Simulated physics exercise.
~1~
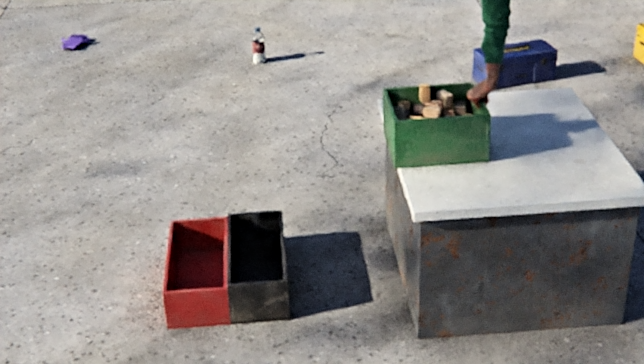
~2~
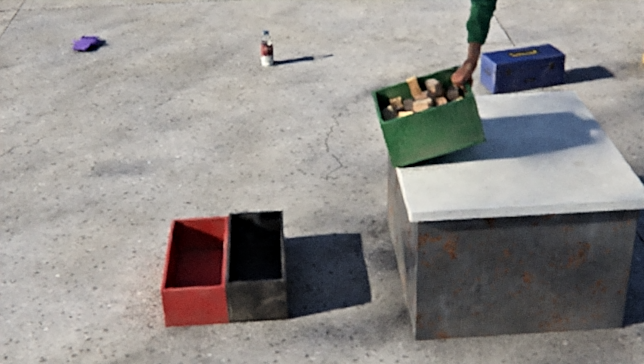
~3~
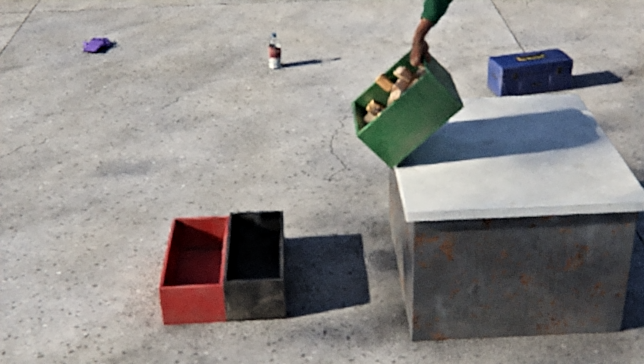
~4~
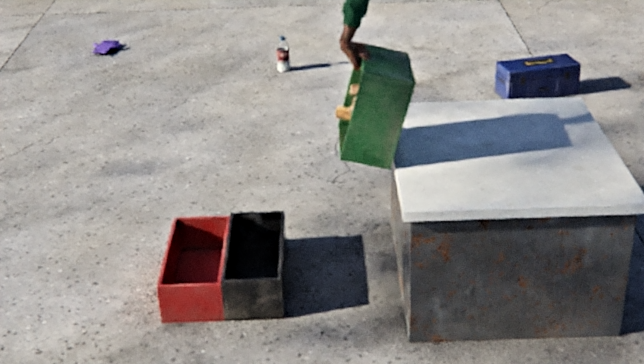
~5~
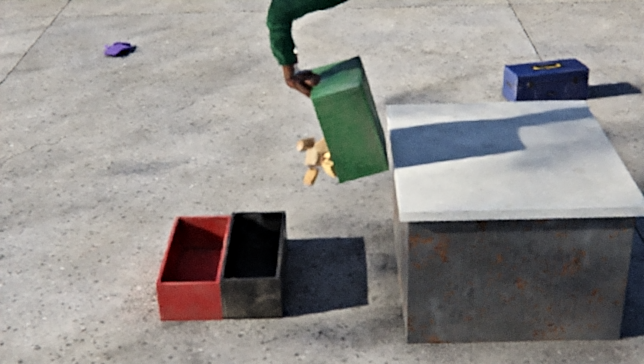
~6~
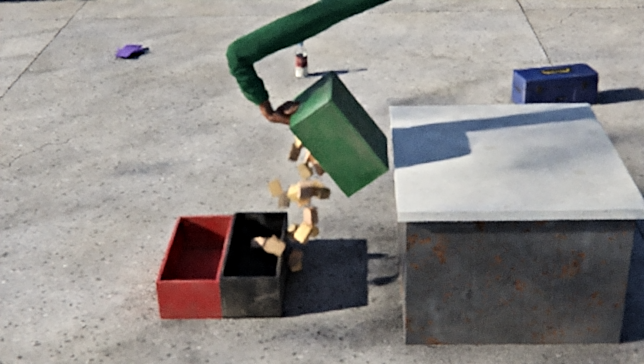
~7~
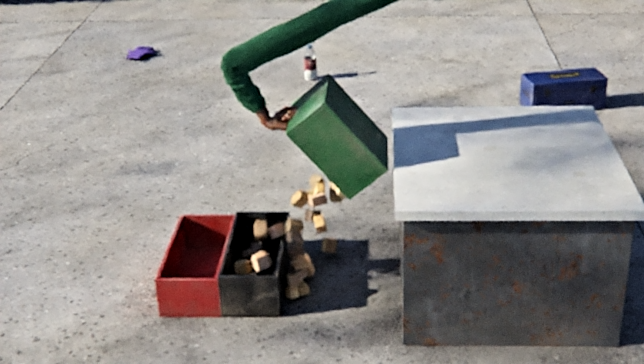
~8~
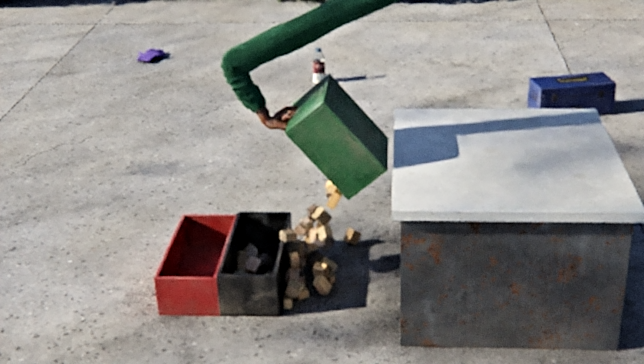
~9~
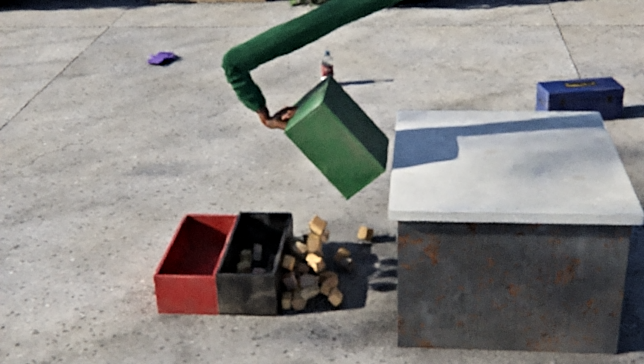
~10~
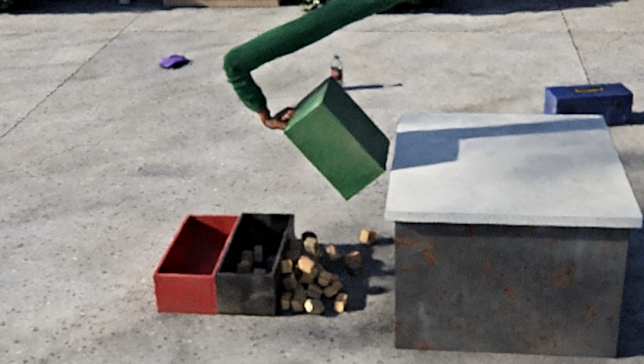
A green box packed with small wooden blocks sits at the left end of a pale-topped bench, gripped by a hand in a green sleeve. The hand lifts and tilts it leftward over the edge, above an empty black bin and the red tub beside it. Once the box is tipped well past upright, blocks tumble out in a loose stream. Some land in the black bin, but more drop onto the concrete between it and the bench. The arm holds the box tilted until the flow stops, leaving a heap beside the black bin, fewer blocks inside it and the red tub empty.
